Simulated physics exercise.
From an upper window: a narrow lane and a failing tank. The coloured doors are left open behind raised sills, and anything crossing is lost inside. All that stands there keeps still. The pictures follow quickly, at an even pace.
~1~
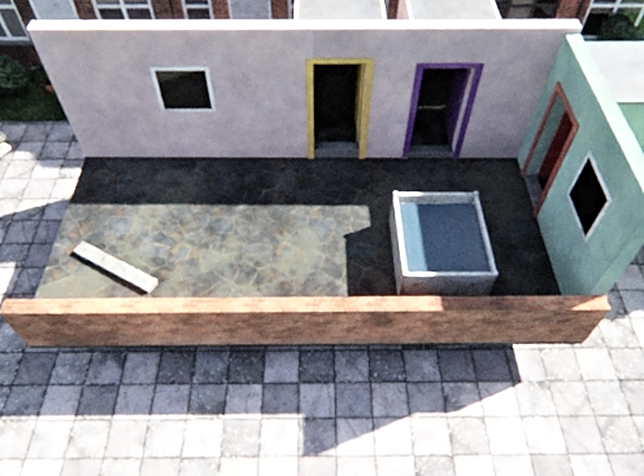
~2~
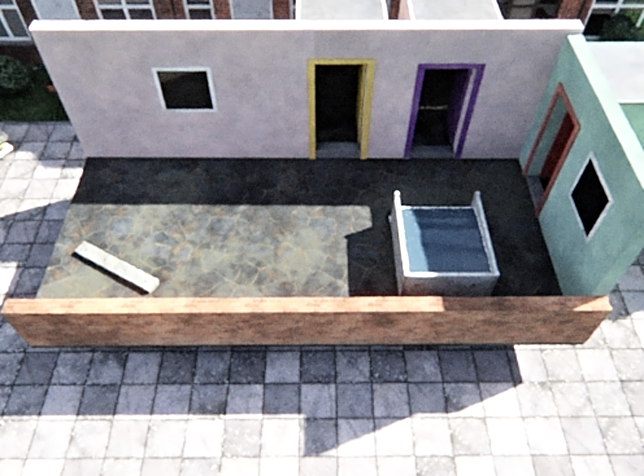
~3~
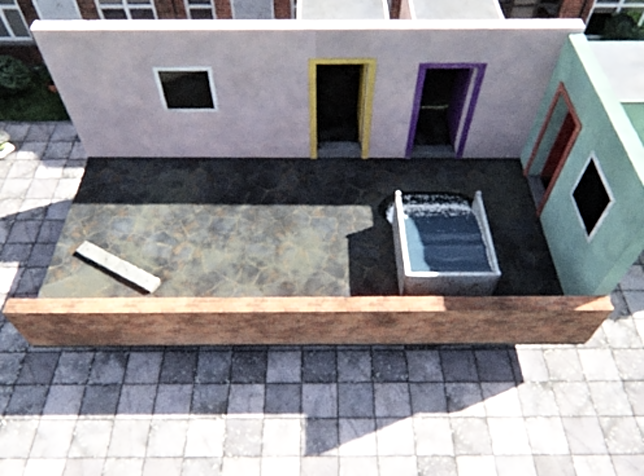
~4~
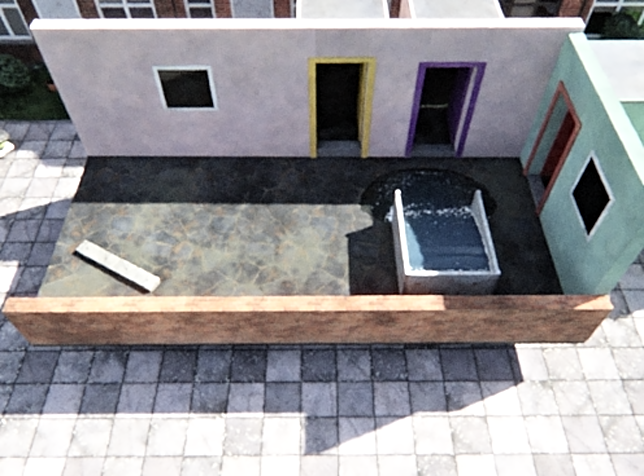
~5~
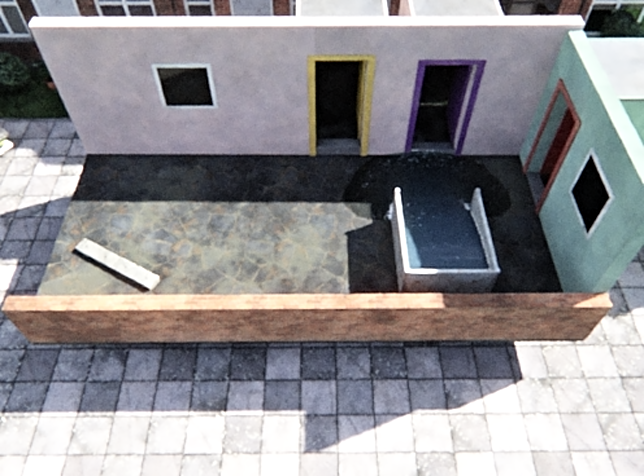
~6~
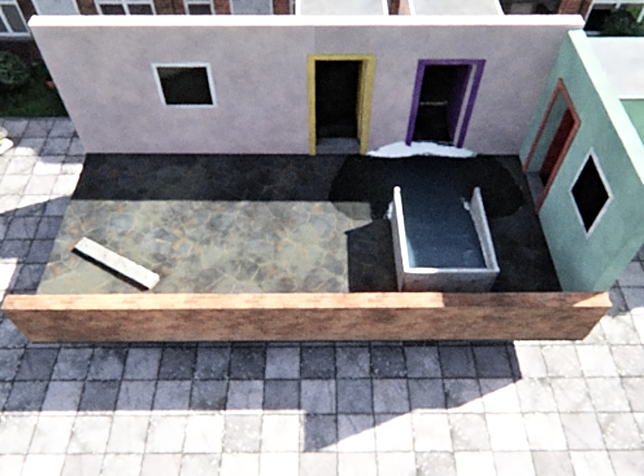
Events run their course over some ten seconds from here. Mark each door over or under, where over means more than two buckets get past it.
Purple door - over; red door - over; yellow door - under.
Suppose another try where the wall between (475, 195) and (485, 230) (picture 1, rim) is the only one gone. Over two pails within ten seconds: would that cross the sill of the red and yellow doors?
My reading: The red one passes that mark, the yellow one keeps below it.
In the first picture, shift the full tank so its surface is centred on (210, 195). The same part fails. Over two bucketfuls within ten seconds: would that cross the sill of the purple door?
Going door by door, the purple door misses the mark.
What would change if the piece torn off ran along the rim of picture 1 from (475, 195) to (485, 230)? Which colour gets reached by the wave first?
The one in red.
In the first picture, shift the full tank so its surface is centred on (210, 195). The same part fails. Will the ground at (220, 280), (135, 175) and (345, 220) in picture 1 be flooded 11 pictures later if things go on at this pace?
I'd call them still dry, watered and watered, in the order asked.
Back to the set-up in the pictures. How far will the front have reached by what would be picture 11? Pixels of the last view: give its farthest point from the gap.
The wet point farthest out is around (290, 158).
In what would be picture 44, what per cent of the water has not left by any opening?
My estimate is some 72 percent.
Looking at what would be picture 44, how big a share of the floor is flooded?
That works out to some 80 in a hundred.
A moment on, water covers 20 % of the floor; the purple door far over two buckets in, the red door wet at the sill, nothing in, the yellow door wet at the sill, nothing in.
Next, water covers 30 % of the floor; the purple door far over two buckets in, the red door under two buckets in, the yellow door wet at the sill, nothing in.
Then, water covers 60 % of the floor; the purple door far over two buckets in, the red door over two buckets in, the yellow door wet at the sill, nothing in.
Later, water covers 80 % of the floor; the purple door far over two buckets in, the red door over two buckets in, the yellow door wet at the sill, nothing in.
In the end, water covers 85 % of the floor; the purple door far over two buckets in, the red door over two buckets in, the yellow door wet at the sill, nothing in.
